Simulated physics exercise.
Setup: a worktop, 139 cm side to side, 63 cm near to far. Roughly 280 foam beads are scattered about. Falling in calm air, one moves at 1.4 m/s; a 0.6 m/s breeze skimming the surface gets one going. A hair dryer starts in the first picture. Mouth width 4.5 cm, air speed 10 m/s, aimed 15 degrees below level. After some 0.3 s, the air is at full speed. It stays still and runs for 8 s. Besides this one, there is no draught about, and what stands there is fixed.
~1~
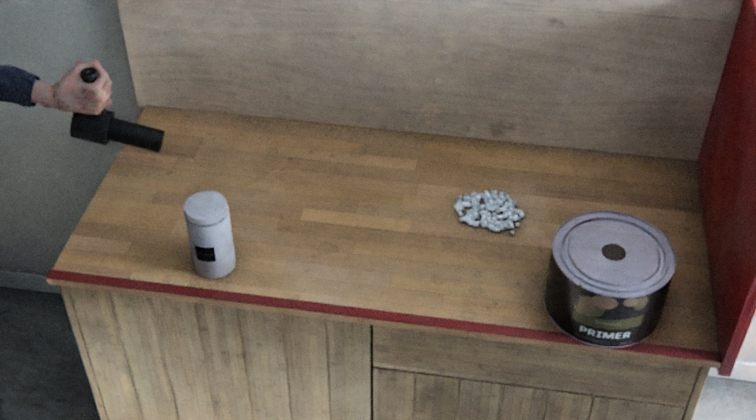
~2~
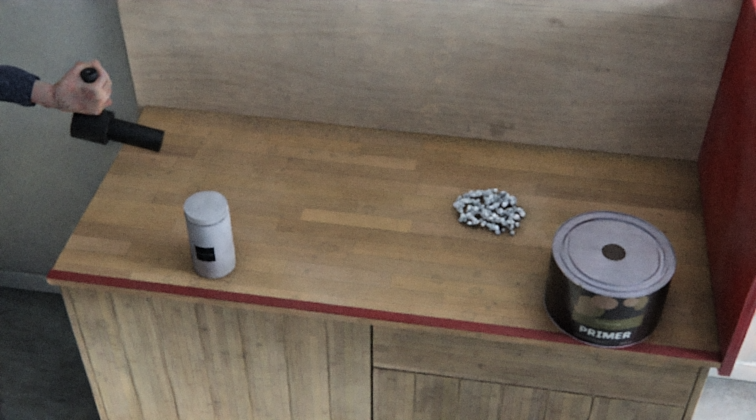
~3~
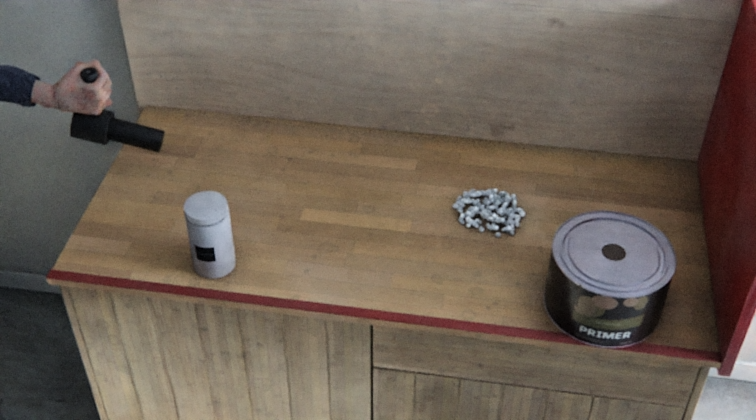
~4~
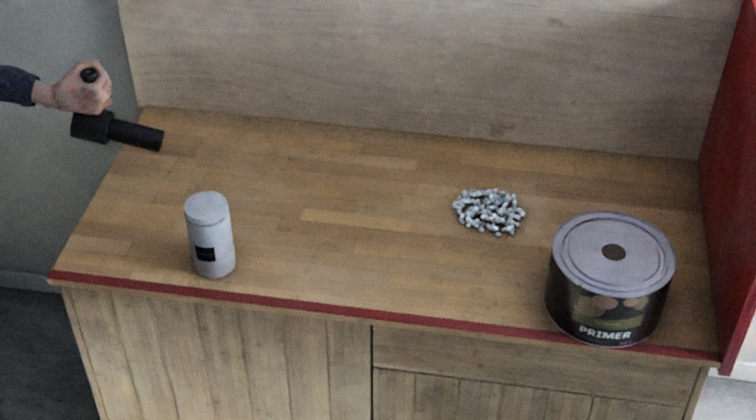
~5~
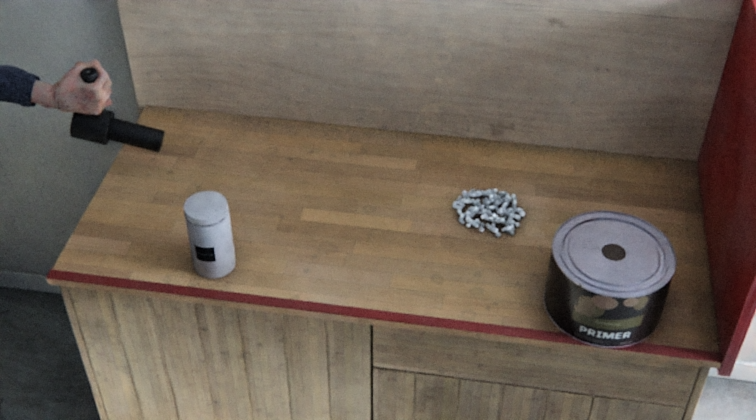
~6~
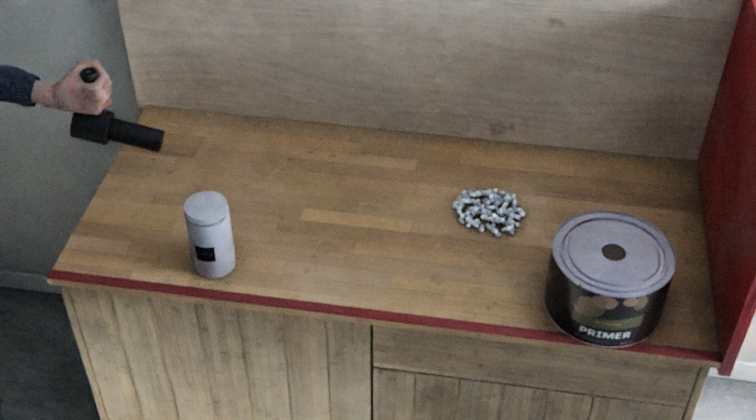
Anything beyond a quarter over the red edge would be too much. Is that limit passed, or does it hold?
In the end the limit is passed.
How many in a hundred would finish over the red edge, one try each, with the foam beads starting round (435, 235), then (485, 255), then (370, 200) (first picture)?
90, 90 and 90 in a hundred, respectively.
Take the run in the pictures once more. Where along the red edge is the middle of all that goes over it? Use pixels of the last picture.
(644, 353).
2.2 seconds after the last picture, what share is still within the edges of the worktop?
Some 5 per cent.
Then, 1.2 s after the last picture, 47 % are on the move or not yet settled, 72 % are over the red edge; the middle of those still in play is near (712, 300).
Then, 2.2 s after the last picture, 8 % are on the move or not yet settled, 95 % are over the red edge.
Then, 4.1 s after the last picture, 3 % are on the move or not yet settled, 96 % are over the red edge.
Then, 7.7 s after the last picture, at the end, 98 % are over the red edge.
